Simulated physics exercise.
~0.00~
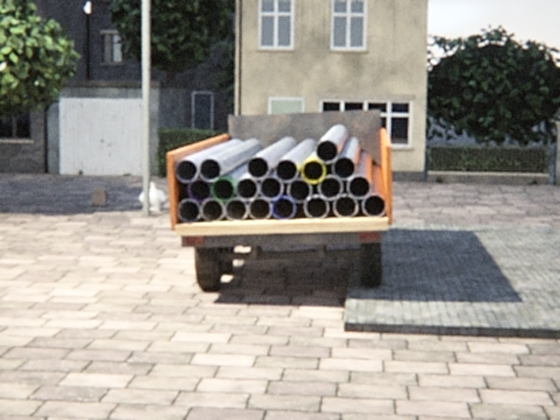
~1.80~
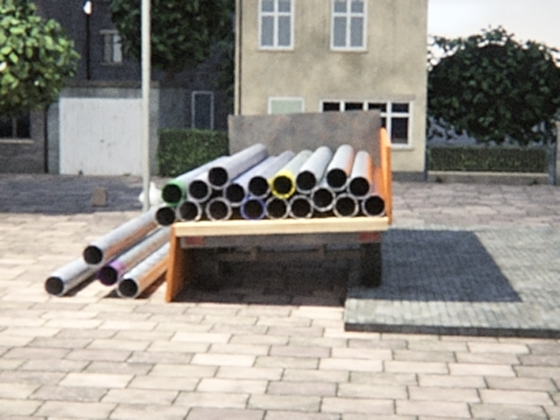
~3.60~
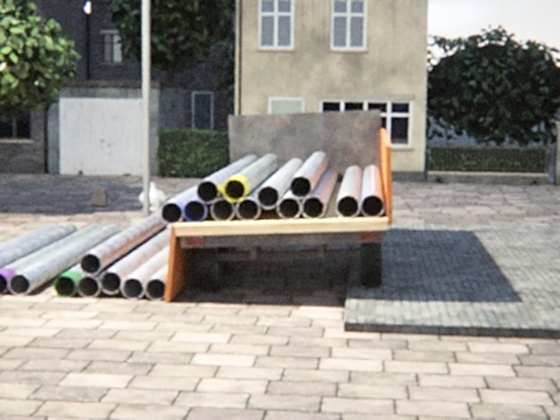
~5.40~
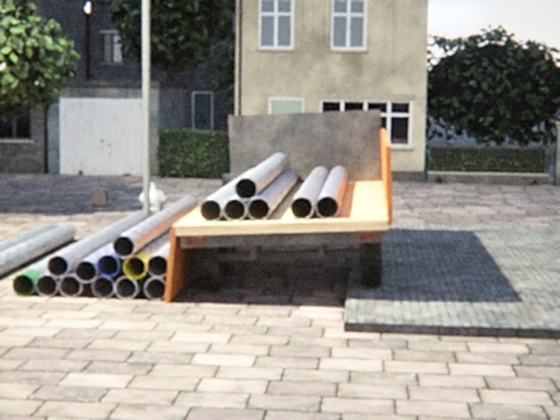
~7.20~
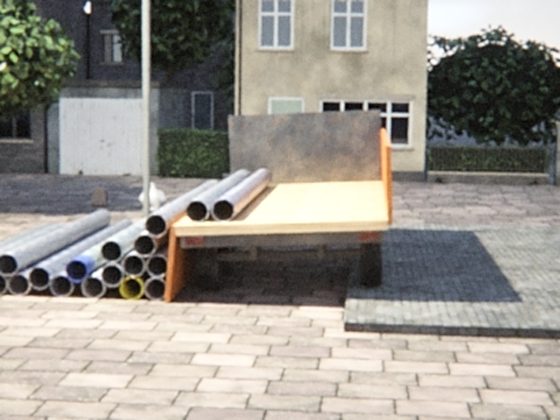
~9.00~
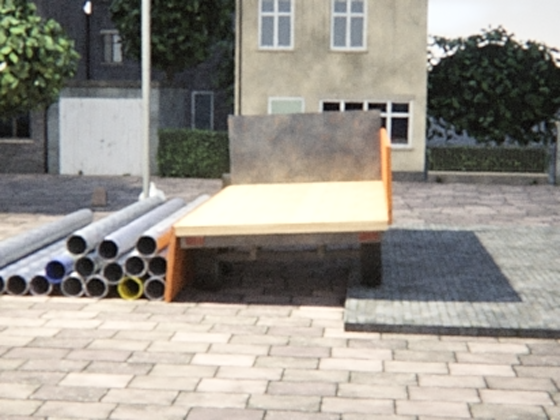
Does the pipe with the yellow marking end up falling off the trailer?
Yes, the yellow-marked pipe rolls off the left side and ends on the ground beside the trailer, as do the green, purple and blue ones.
Farm trailer's left side board dropping open, stacked metal pipes rolling off left and piling on the paving, leaving the deck bare.
